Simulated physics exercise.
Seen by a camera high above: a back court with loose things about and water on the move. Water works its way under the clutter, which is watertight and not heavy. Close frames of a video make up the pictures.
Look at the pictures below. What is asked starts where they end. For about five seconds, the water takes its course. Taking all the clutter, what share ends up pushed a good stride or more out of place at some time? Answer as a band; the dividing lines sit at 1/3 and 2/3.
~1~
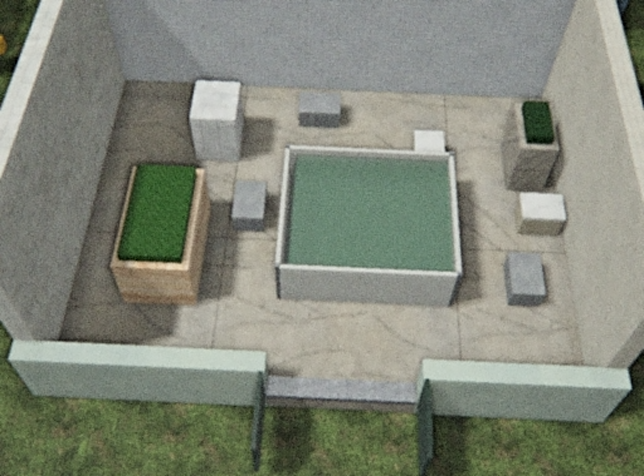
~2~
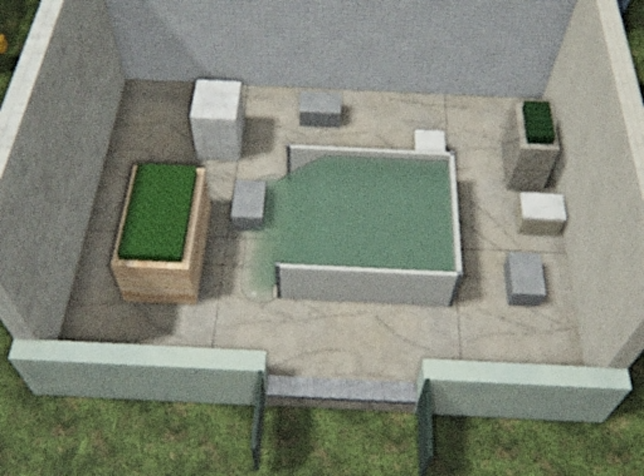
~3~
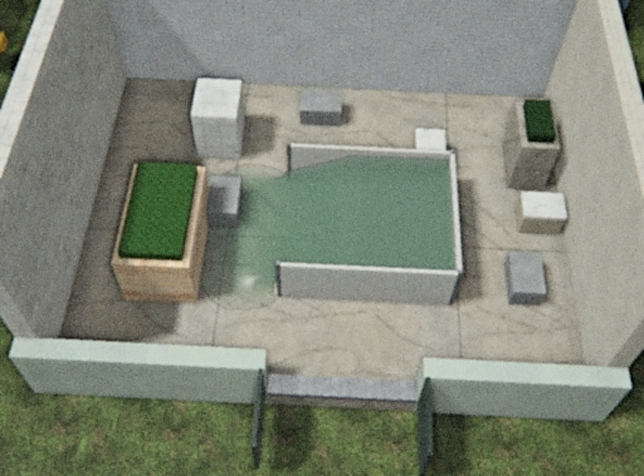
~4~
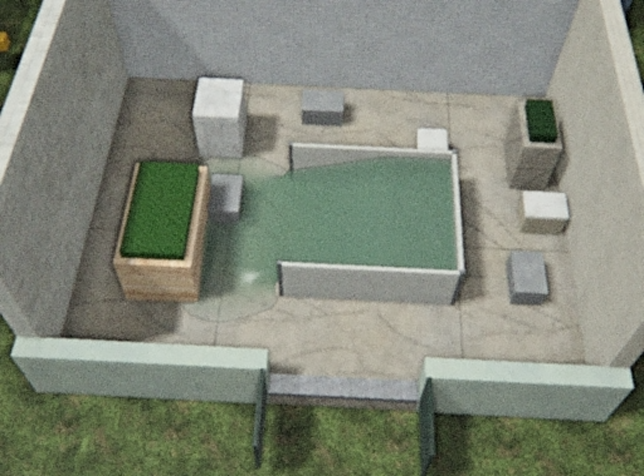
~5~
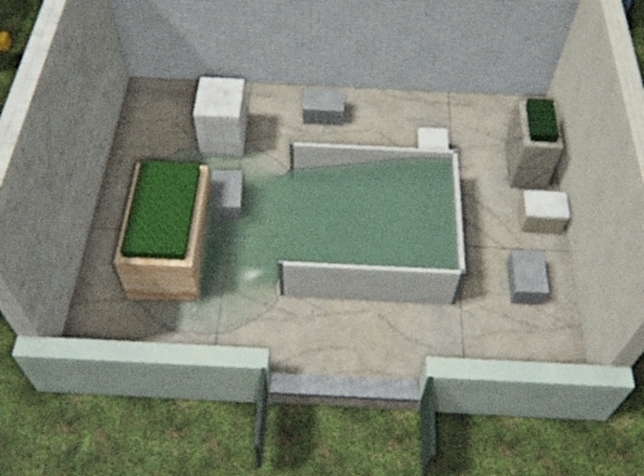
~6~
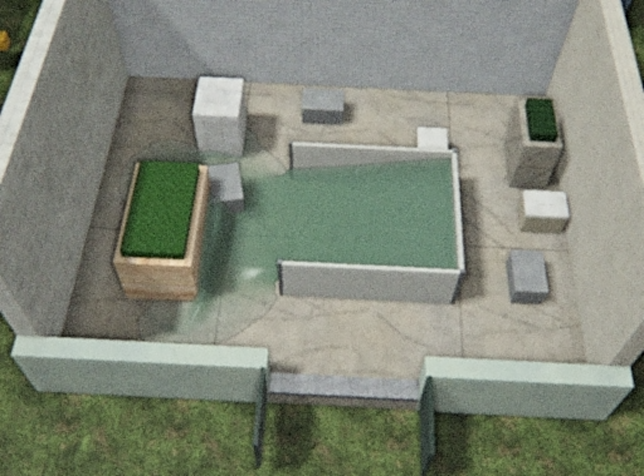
1/3 to 2/3.
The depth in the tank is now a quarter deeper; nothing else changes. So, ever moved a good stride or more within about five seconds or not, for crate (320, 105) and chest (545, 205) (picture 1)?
Covered that distance; fell short of it.
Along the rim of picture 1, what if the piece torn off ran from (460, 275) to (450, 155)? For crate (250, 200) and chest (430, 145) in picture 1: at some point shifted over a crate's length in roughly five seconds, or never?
Result, first then second: A shorter distance; a shorter distance.
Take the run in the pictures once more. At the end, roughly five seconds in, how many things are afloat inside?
By my reckoning the number comes out at 2.
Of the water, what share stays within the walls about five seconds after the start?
Estimate: Roughly 96 %.
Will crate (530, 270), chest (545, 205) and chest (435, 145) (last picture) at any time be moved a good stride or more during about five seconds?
One by one: Remained nearby; remained nearby; remained nearby.
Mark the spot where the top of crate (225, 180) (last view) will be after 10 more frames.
It ends up close to (113, 181).
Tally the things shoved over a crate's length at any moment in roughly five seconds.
2.
A moment on, 1 of 5 are well off their spots; 1 afloat.
Next, 1 of 5 are well off their spots; 1 afloat.
Later, 2 of 5 are well off their spots; 1 afloat.
In the end, 2 of 5 are well off their spots, and 2 have been at some point; 2 afloat.
